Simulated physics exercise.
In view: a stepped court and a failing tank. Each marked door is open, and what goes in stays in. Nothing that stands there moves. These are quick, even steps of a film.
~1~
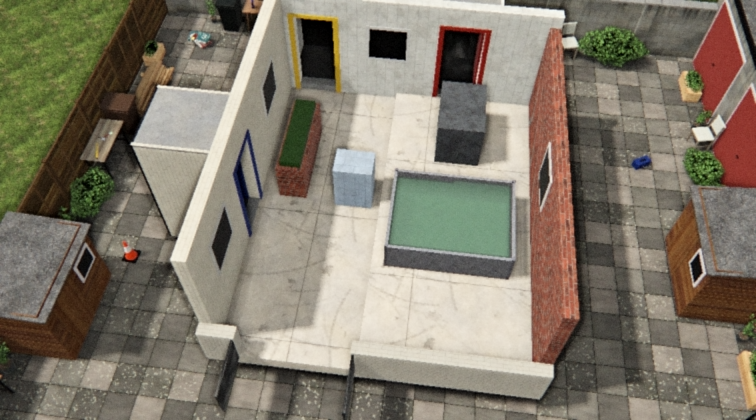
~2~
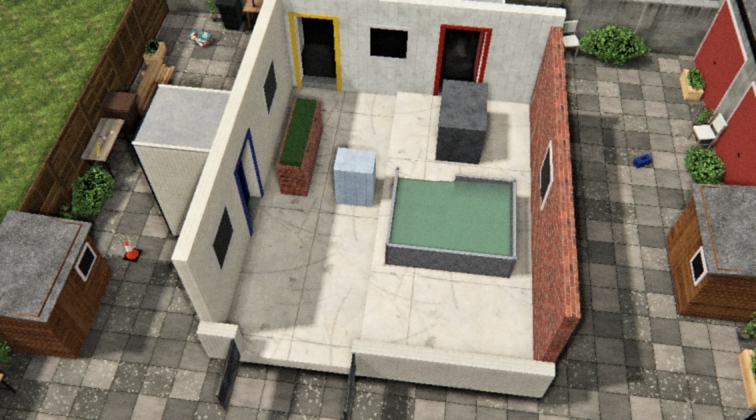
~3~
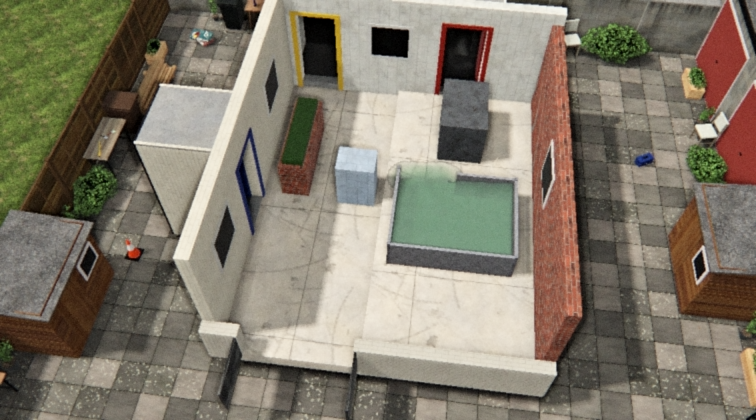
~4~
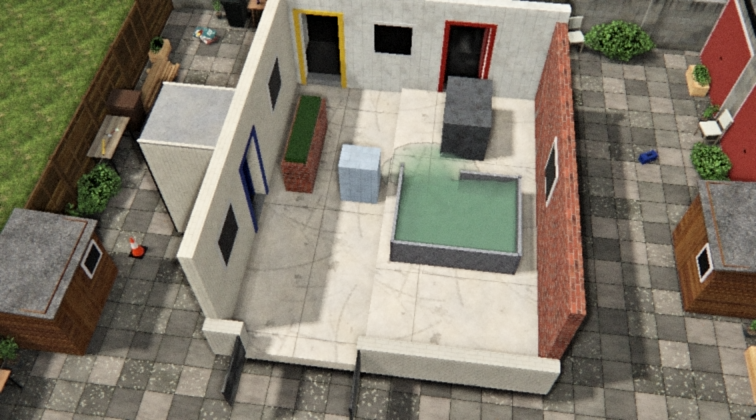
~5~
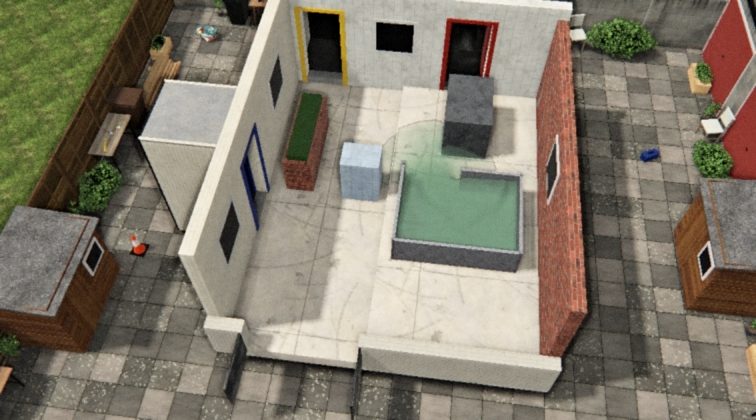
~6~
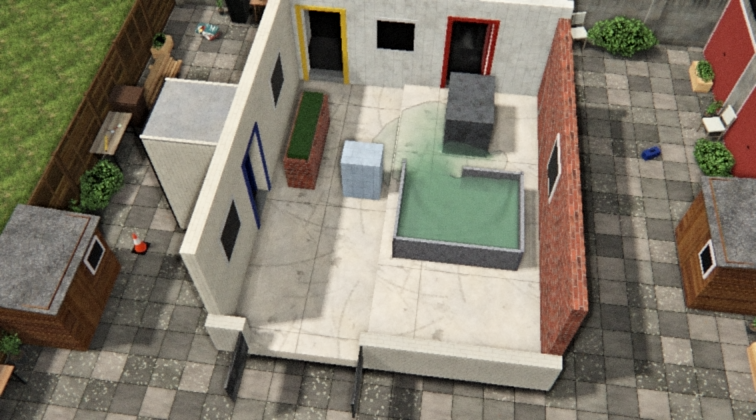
In a walled, roofless court seen from above, part of the tank's far wall gave way, and green water poured out through the gap and spread across the pale floor toward the dark block.
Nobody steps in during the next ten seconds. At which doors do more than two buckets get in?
In the end: The blue door lets in a lot; the red door lets in a lot; the yellow door lets in a lot.
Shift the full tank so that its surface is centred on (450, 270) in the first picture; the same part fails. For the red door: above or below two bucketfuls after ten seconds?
One by one: Red floods.
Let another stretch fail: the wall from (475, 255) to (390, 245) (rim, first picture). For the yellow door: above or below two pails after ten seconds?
In short: The yellow door lets less in.
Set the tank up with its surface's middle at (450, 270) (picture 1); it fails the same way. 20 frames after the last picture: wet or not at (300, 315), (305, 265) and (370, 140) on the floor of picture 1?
As listed: Clear, clear, covered.
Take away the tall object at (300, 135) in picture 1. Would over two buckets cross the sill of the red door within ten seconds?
The red one floods.
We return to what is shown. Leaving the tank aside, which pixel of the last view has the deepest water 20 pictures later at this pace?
At about (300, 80).
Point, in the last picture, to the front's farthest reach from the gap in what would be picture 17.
Near (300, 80).
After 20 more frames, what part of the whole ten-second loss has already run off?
Some 15 per cent.
A moment on, water covers 25 % of the floor; the blue door not reached, the red door under two buckets in, the yellow door not reached.
Next, water covers 40 % of the floor; the blue door not reached, the red door under two buckets in, the yellow door wet at the sill, nothing in.
Then, water covers 50 % of the floor; the blue door wet at the sill, nothing in, the red door over two buckets in, the yellow door over two buckets in.
Later, water covers 75 % of the floor; the blue door under two buckets in, the red door over two buckets in, the yellow door over two buckets in.
In the end, water covers 95 % of the floor; the blue door over two buckets in, the red door over two buckets in, the yellow door over two buckets in.
